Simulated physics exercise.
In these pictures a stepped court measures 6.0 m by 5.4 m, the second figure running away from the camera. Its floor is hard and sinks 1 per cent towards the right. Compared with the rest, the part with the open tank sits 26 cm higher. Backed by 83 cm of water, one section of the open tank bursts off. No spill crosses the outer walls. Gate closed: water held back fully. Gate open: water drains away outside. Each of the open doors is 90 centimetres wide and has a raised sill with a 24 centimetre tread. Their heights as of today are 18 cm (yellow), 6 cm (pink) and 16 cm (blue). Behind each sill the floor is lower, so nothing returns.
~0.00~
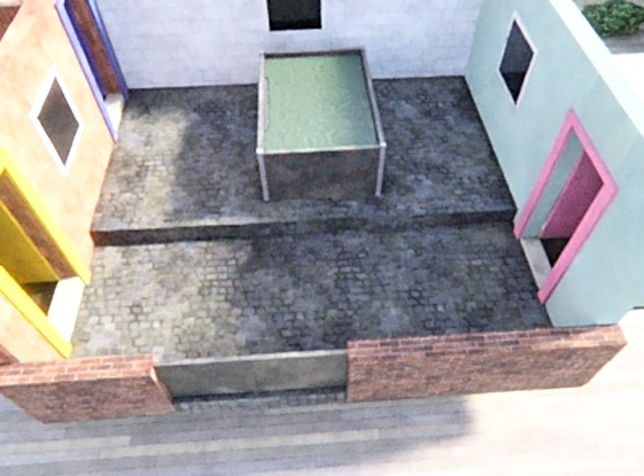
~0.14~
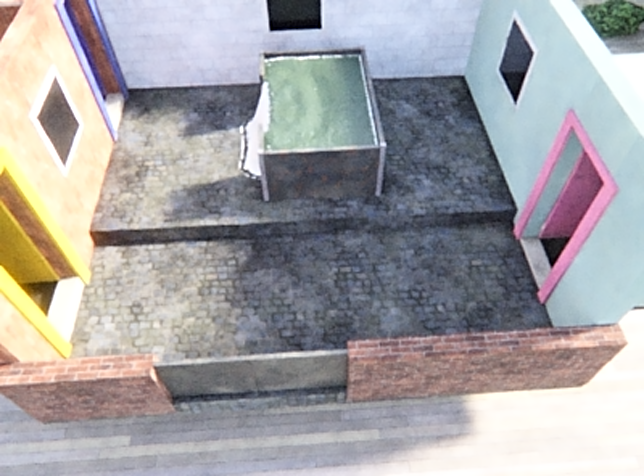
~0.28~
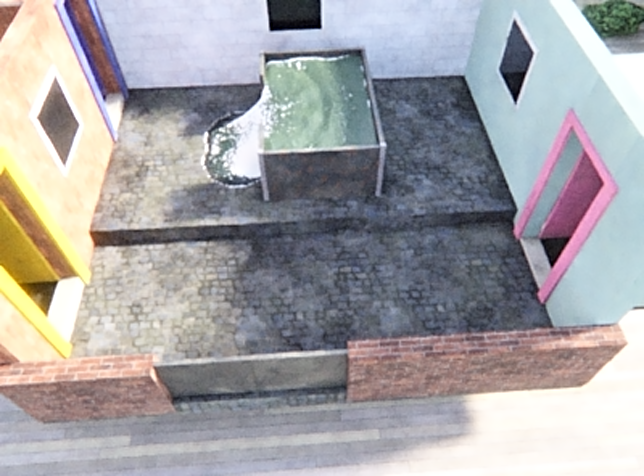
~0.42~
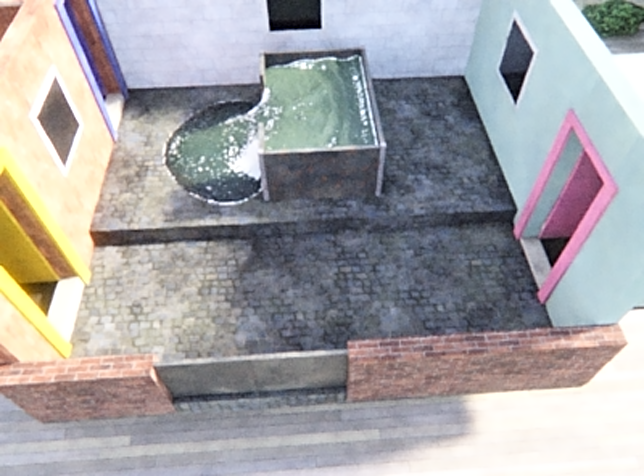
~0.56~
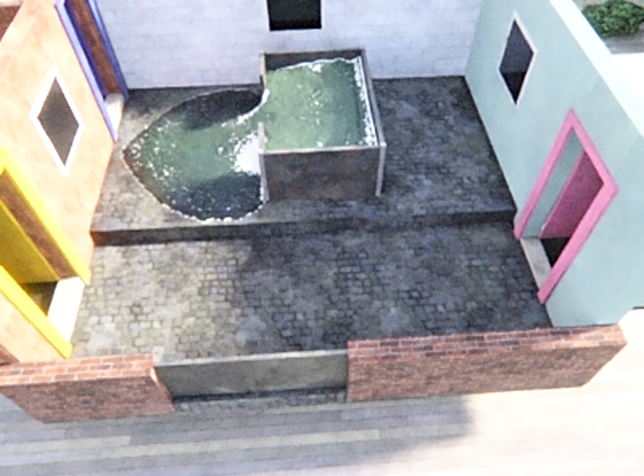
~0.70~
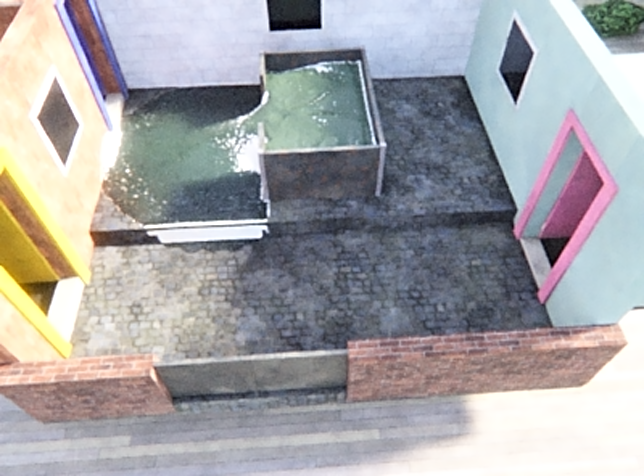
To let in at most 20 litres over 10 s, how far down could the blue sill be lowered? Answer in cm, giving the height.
Down to roughly 33 cm.
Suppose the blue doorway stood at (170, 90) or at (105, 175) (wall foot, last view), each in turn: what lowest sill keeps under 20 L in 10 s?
About 30 cm, then about 34 cm.
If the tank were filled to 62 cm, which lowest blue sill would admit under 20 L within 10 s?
Roughly 23 cm high.
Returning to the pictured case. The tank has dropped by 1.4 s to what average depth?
Around 49 cm deep on average.
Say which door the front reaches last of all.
It is the pink one.
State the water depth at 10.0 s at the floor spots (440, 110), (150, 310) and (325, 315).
Roughly 4, 10 and 5 centimetres.
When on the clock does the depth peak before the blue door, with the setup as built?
About 1.8 seconds.
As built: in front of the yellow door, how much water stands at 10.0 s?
Some 9.0 cm.
After 1.4 s water covers 30 % of the floor, deepest (50 cm) near (128, 94); 35 cm at the blue door, 46 litres in over its 16 cm sill.
After 3.0 s water covers 45 % of the floor, deepest (33 cm) near (61, 375); 24 cm at the blue door, 191 litres in over its 16 cm sill.
After 10.0 s water covers 90 % of the floor, deepest (18 cm) near (548, 360); 6 cm at the blue door, 222 litres in over its 16 cm sill.
At the blue door as built, the water arrived by 0.8 s and peaked near 38 cm at 1.8 s.
Run again over the same 10 s with other heights there, 36 litres in over 30 cm, 4 litres over 40 cm. The limit of 20 litres is kept from about 33 cm up.
